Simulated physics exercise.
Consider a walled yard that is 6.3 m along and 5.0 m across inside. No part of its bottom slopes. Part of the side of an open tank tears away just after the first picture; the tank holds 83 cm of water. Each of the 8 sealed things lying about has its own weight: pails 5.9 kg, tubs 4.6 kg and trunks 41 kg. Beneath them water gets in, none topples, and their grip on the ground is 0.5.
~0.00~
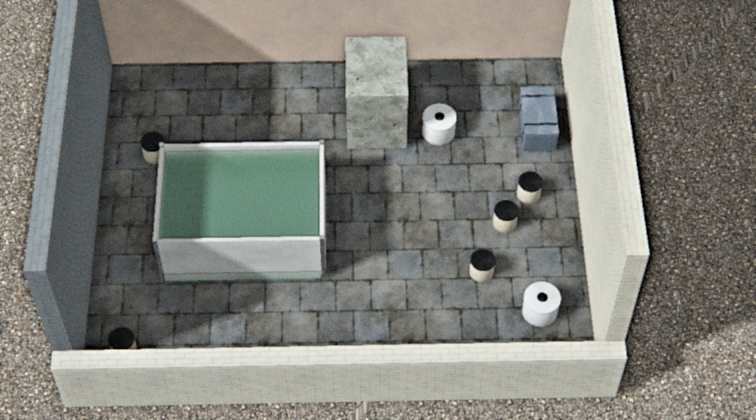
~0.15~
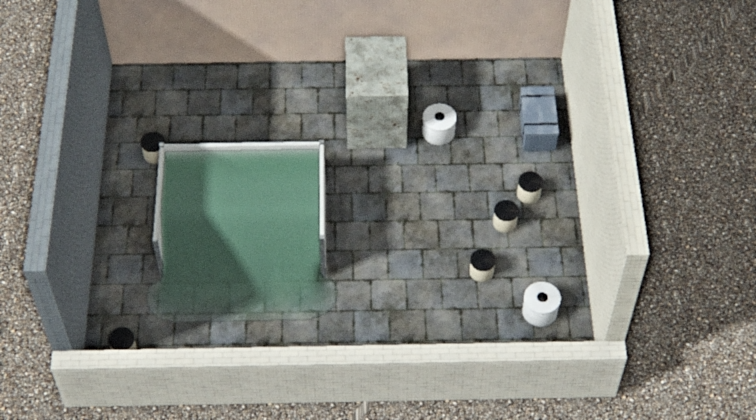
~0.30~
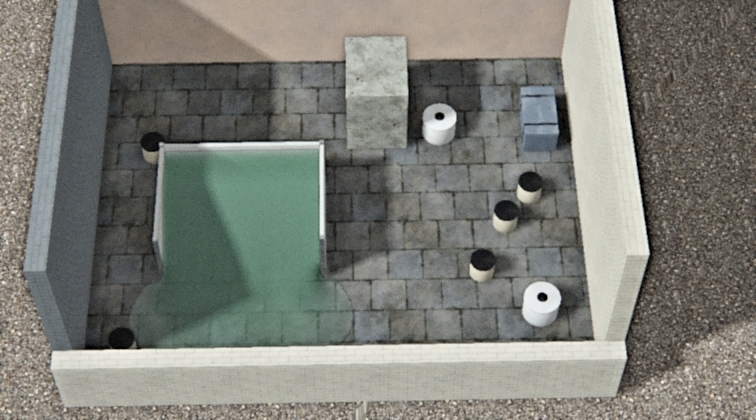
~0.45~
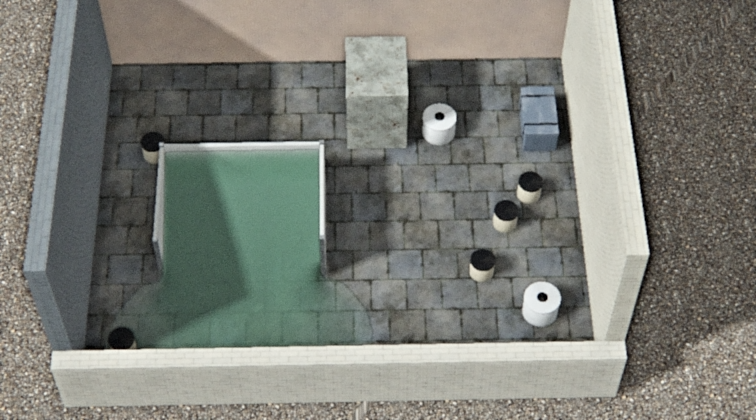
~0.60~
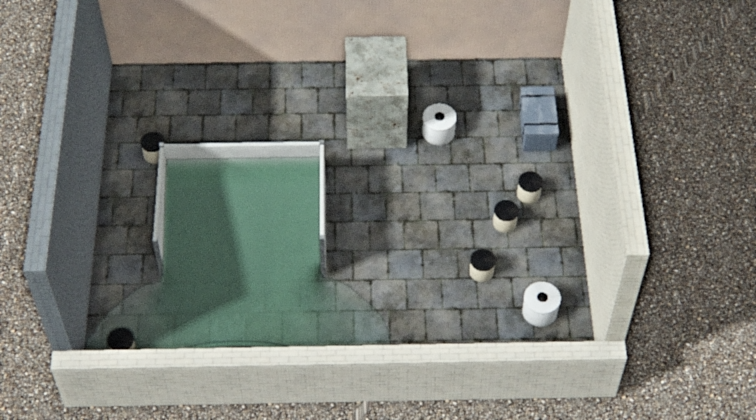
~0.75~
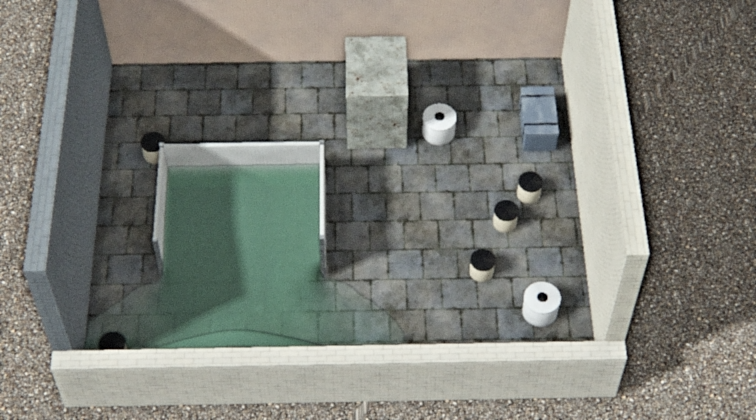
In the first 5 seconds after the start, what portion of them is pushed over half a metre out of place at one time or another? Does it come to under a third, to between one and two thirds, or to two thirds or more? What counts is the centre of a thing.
The share ends up at two thirds or past it.
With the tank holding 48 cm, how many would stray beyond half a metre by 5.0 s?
In that case the number is 4.
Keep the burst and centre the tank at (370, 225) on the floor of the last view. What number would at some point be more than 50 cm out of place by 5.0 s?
The answer would then be 8.
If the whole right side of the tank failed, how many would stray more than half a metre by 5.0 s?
You'd get 6 in that case.
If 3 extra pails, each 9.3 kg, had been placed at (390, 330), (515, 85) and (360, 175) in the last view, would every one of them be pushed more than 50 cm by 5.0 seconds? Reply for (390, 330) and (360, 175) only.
Outcome: Breaks the threshold first, stays within second.
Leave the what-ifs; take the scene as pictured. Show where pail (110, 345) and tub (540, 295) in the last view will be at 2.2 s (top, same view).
Near (154, 139) and (574, 260).
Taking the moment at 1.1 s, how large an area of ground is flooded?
I'd estimate close to 8.0 m2.
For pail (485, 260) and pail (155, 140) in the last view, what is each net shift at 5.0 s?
350 cm, then 250 cm.
After 1.1 s 0 of 8 are over 50 cm from their spots; 1 afloat.
After 2.2 s 3 of 8 are over 50 cm from their spots; 2 afloat.
After 3.5 s 6 of 8 are over 50 cm from their spots; 5 afloat.
After 5.0 s 7 of 8 are over 50 cm from their spots, and 7 have been at some point; 6 afloat.
